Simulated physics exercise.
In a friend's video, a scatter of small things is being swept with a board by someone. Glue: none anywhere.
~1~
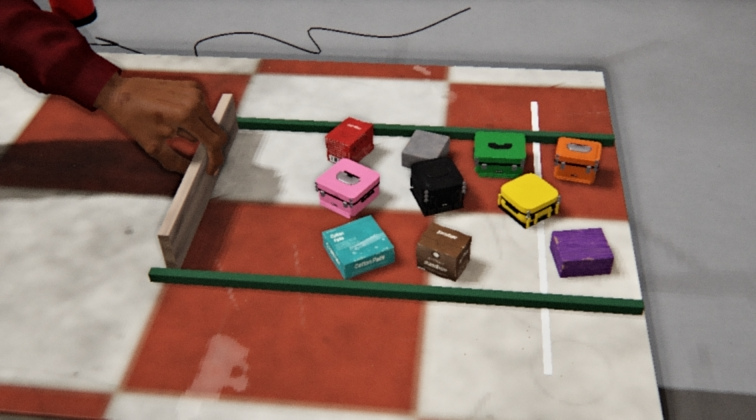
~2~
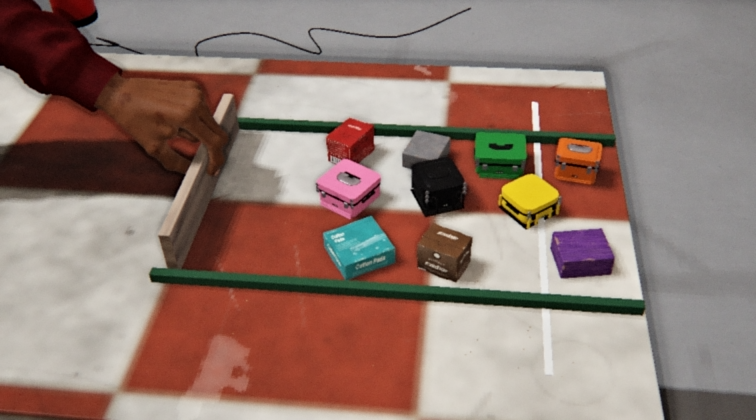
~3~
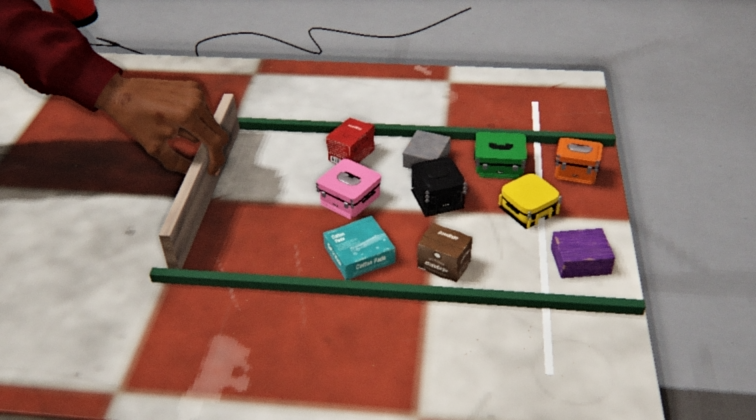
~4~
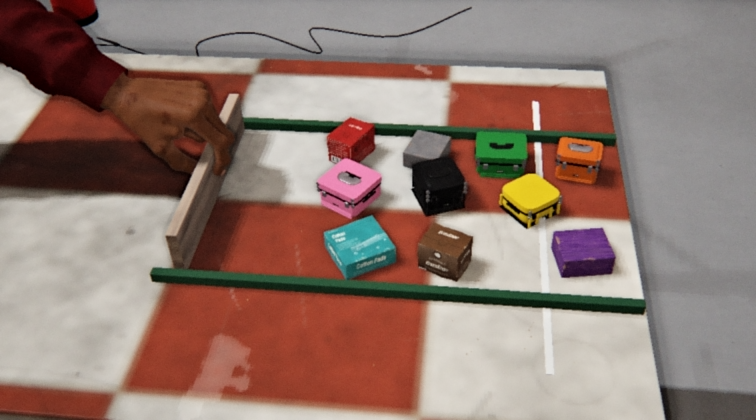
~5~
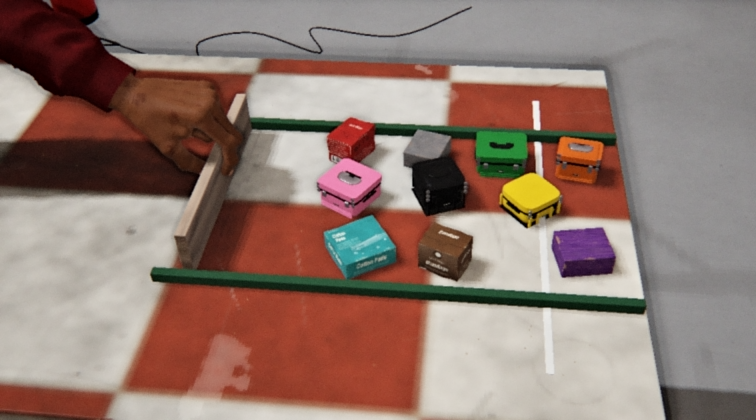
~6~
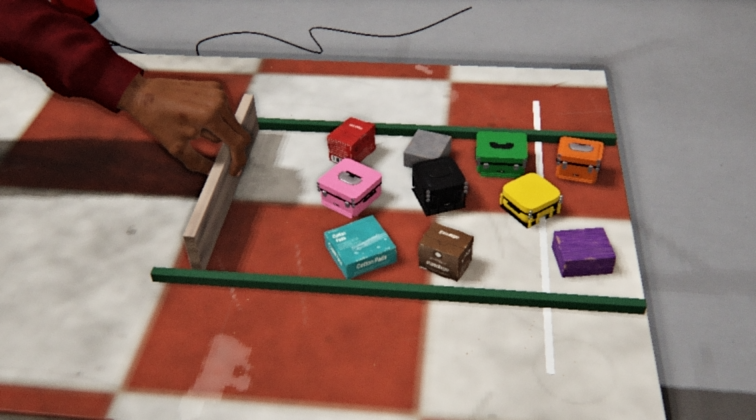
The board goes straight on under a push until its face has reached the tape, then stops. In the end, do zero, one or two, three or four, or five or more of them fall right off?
Three or four of them do.
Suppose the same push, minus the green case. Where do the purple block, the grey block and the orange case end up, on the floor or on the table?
Purple block down; grey block still up; orange case down.
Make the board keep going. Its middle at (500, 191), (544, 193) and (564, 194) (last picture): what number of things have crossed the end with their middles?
The numbers are 1, 4 and 6.
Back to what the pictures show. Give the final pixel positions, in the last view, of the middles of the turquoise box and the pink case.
Turquoise box at about (574, 270), pink case at about (567, 194).
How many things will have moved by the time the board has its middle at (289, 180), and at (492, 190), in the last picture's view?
Up to then 0, and up to the other point 10.
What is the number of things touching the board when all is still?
Count recorded: 3.
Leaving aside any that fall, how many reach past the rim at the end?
Tally: 2.
A little later, none off yet; orange case at rest near (579, 160); purple block at rest near (583, 252); yellow case at rest near (530, 201).
Next, none off yet; orange case moving near (587, 160); purple block at rest near (583, 252); yellow case shifted about its own width near (567, 204).
When it is over, the number that fall off is three or four; down, green case, yellow case, purple block and orange case.
